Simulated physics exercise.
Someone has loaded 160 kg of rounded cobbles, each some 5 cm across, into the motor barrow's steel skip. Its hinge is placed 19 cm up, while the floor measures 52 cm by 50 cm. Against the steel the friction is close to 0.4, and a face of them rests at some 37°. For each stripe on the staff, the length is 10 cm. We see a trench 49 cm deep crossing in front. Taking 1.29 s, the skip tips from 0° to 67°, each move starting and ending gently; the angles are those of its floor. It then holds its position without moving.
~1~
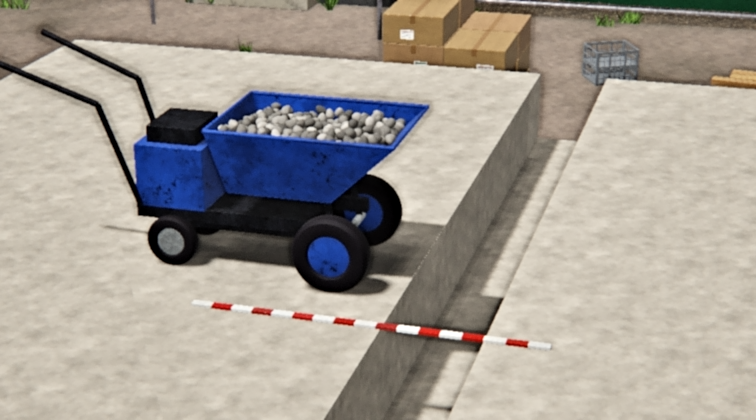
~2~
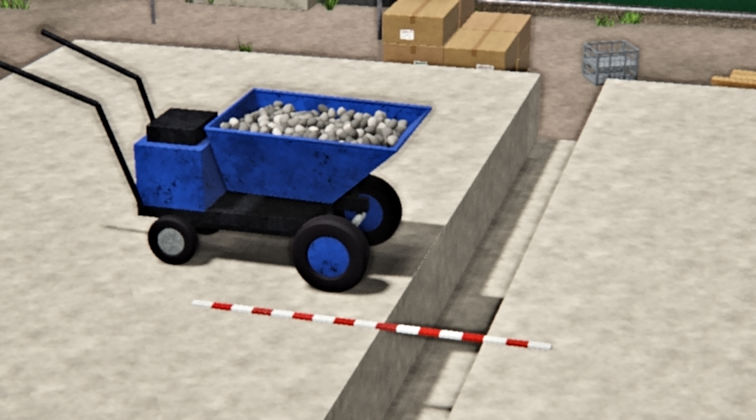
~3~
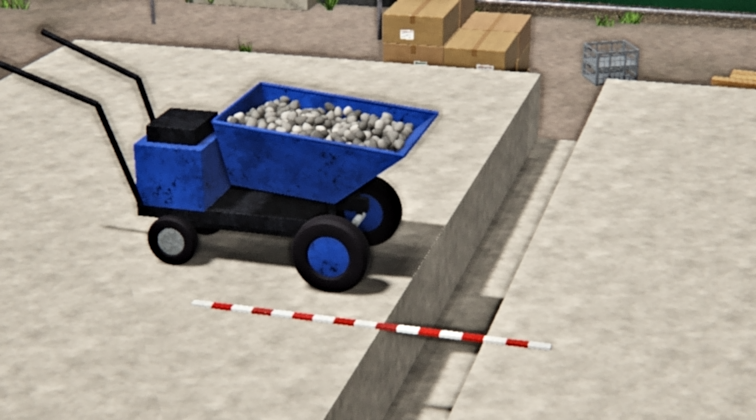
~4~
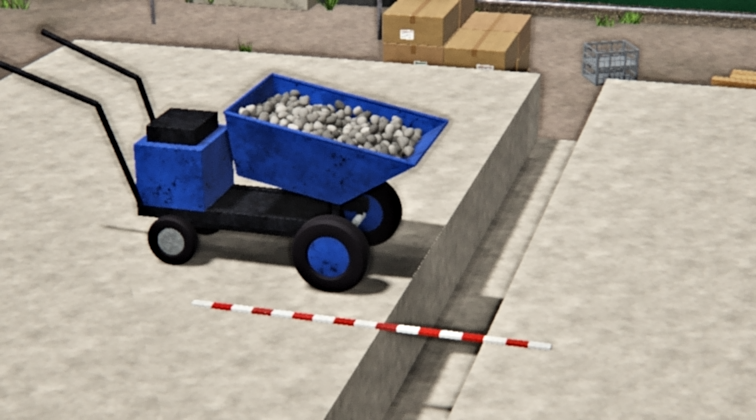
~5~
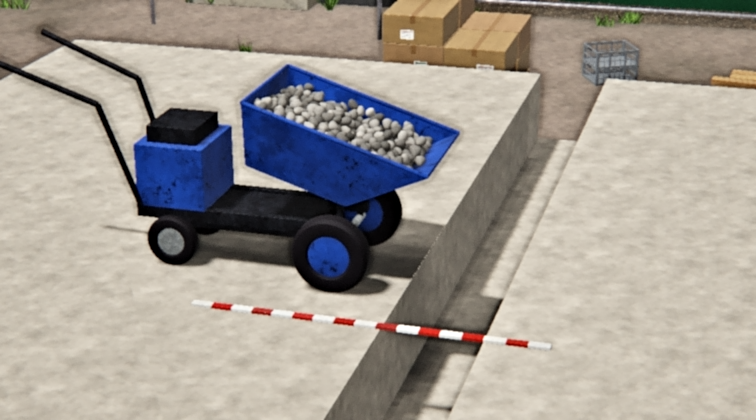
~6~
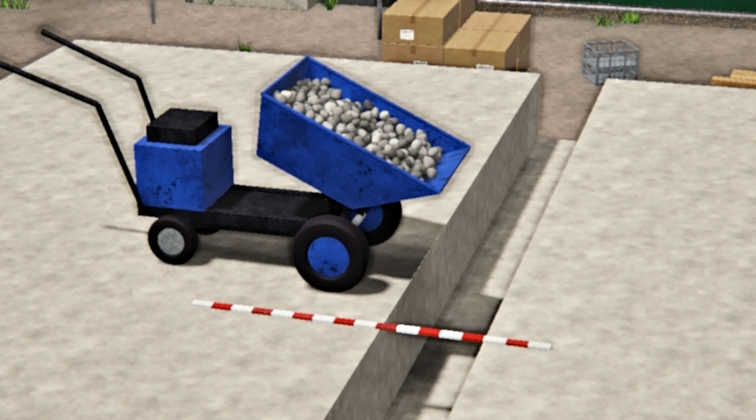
A blue motor barrow with black handles stands on pale concrete at the left, seen from slightly above and side-on in an outdoor yard, its skip loaded with grey and whitish rounded stones. A red-and-white striped staff lies across a trench in front, with cardboard boxes and a grey crate behind. The skip starts level, then tilts steadily forward to the right, its rear rising, while the camera stays still.
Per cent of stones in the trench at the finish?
About 56 %.
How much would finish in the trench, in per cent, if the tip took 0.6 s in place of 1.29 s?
Close to 40 percent, then.
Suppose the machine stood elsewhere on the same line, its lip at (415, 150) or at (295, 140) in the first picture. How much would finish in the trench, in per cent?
About 35 and 80 per cent.
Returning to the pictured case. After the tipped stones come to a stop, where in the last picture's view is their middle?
Roughly at pixel (502, 350).
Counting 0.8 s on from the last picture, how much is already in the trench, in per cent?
Roughly 20 percent of the load.
Then, 0.4 s after the last picture the floor is at 57°, 100 % in the skip; the foremost stones are at (478, 237).
Then, 0.8 s after the last picture the floor is at 67°, 58 % in the skip, 18 % in the trench, 24 % past the trench; the foremost stones are at (587, 283).
Then, 1.2 s after the last picture the floor is at 67°, 20 % in the skip, 36 % in the trench, 43 % past the trench; the foremost stones are at (671, 306).
Then, 3.2 s after the last picture the floor is at 67°, 0 % in the skip, 56 % in the trench, 44 % past the trench; the foremost stones are at (720, 298).
